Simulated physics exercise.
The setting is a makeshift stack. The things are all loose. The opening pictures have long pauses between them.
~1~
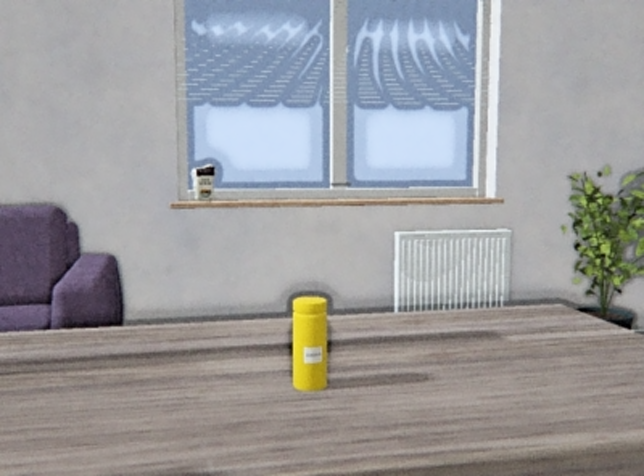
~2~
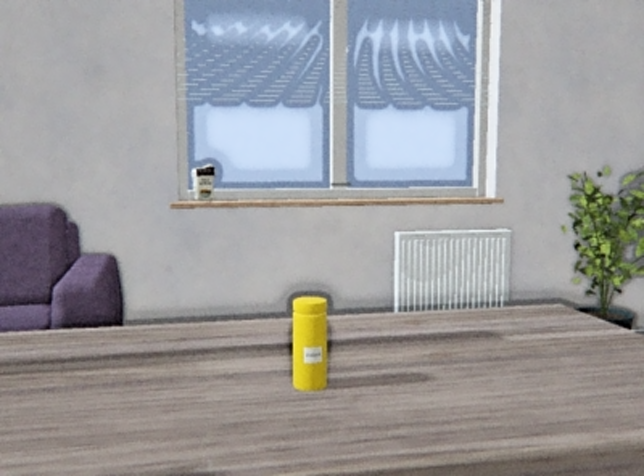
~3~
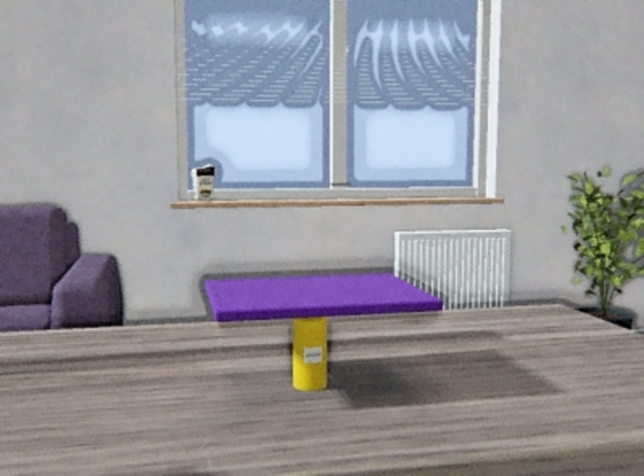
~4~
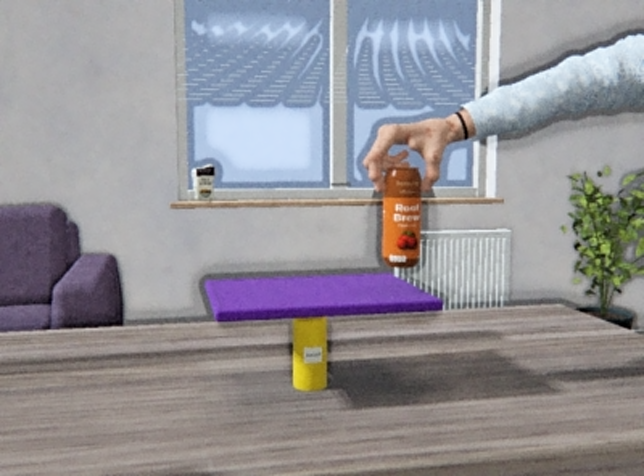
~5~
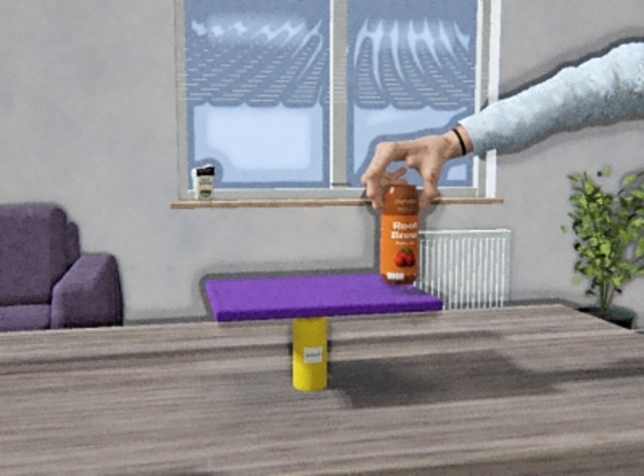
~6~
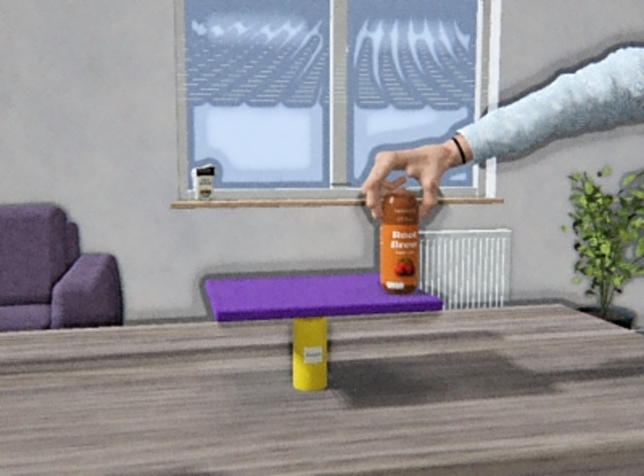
A hand in a pale blue sleeve reaches in from the right over a wooden table, seen from the front in a grey-walled room with a window. A yellow cylinder stands mid-table, with a purple armchair to the left and a white radiator and green plant to the right. A flat purple lid appears on top of the cylinder, then the hand lowers an orange can onto its right side while the camera stays still.
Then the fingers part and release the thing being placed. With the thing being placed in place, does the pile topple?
Yes, it topples.
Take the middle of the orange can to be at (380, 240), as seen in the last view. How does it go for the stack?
After that, it tumbles down.
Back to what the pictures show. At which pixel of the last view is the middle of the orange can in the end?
It ends near (462, 375).
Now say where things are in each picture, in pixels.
In the first picture, the last thing is not in view yet.
In the second picture, the last thing is not in view yet.
In the third picture, the last thing is not in view yet; purple lid (316, 294).
In the fourth picture, still above its spot; orange can (402, 217); purple lid (316, 294).
In the fifth picture, still above its spot; orange can (400, 234); purple lid (316, 294).
In the sixth picture, in place under the hand; orange can (400, 243); purple lid (316, 294).
Then, 0.40 s past the last view, orange can now fallen; purple lid rocked 48° from its first pose.
Then, 0.80 s past the last view, purple lid now fallen; yellow shaker rocked 46° from its first pose.
Then, 0.90 s past the last view, yellow shaker now fallen.
Finally, fallen, purple lid, yellow shaker and orange can. Final places as the last picture's camera would see them, orange can near (463, 374). The stack gives way.
